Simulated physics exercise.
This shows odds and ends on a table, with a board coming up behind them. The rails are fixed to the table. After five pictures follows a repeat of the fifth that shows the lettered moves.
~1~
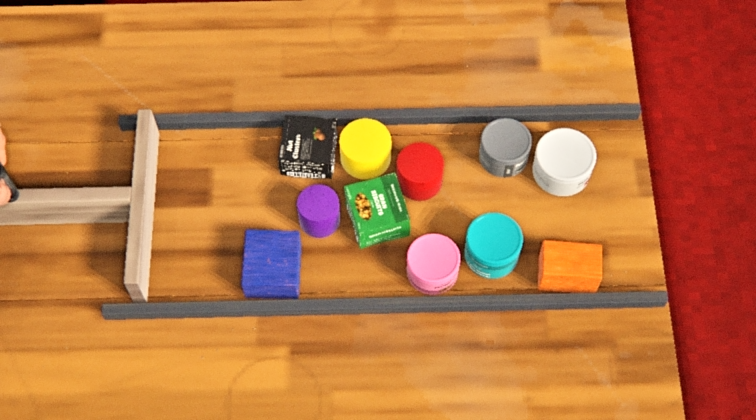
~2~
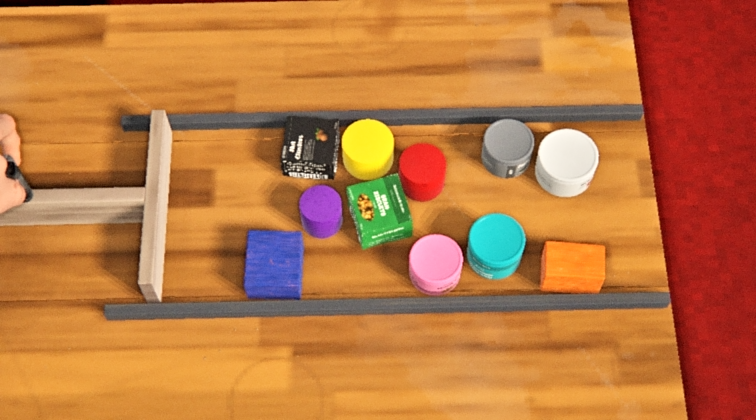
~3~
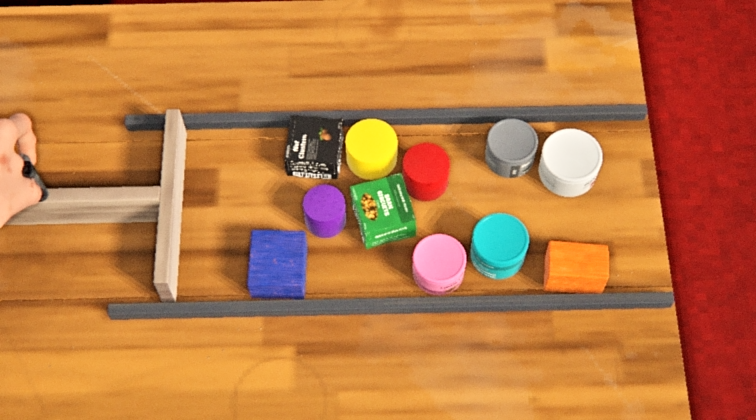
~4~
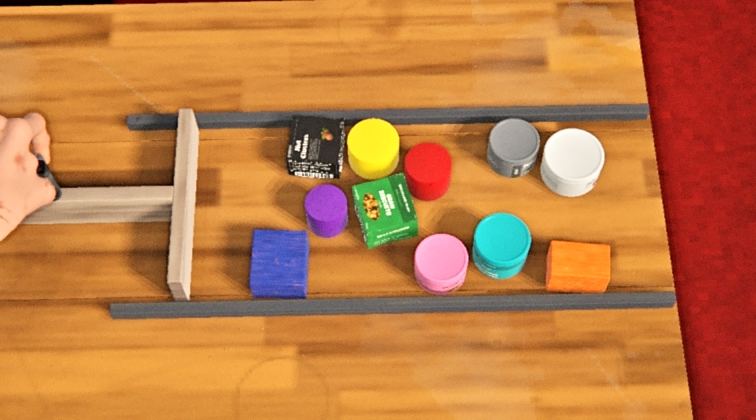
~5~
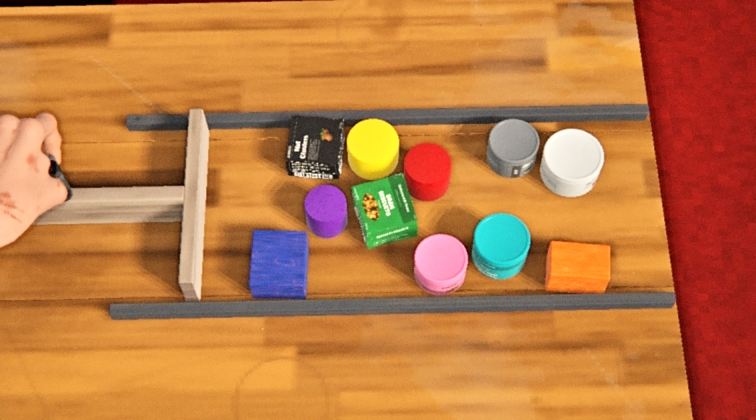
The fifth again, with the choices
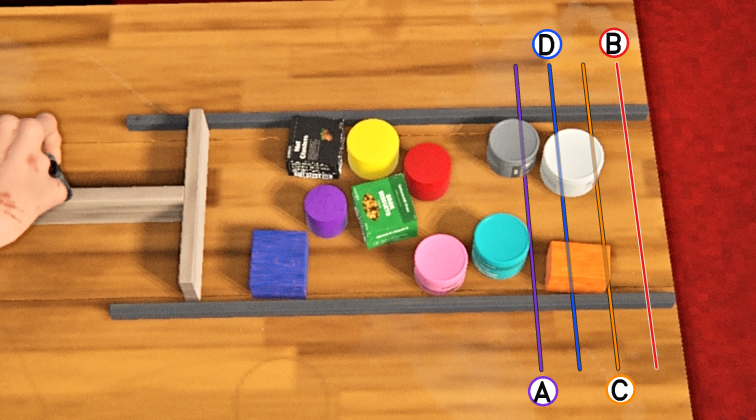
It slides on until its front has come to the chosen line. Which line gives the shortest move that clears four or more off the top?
Line D.
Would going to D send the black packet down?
By then, no.
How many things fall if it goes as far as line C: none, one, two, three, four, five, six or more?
In all, six or more.
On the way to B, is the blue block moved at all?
Yes.
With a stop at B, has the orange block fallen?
By then, yes.
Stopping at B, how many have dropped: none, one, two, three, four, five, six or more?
Six or more.
On the copy, A at (528, 208); B at (635, 206); C at (599, 207); D at (564, 207).
On D. First, board (325, 189); yellow pot (412, 144); black packet (360, 146).
Then, board (459, 187); white tub (626, 178); orange block (626, 259).
Finally, board (563, 184); grey jar over the edge; white tub over the edge; five fallen.
By contrast, A drops only two; B drops ten, but is farther than needed; C drops seven, but is farther than needed.
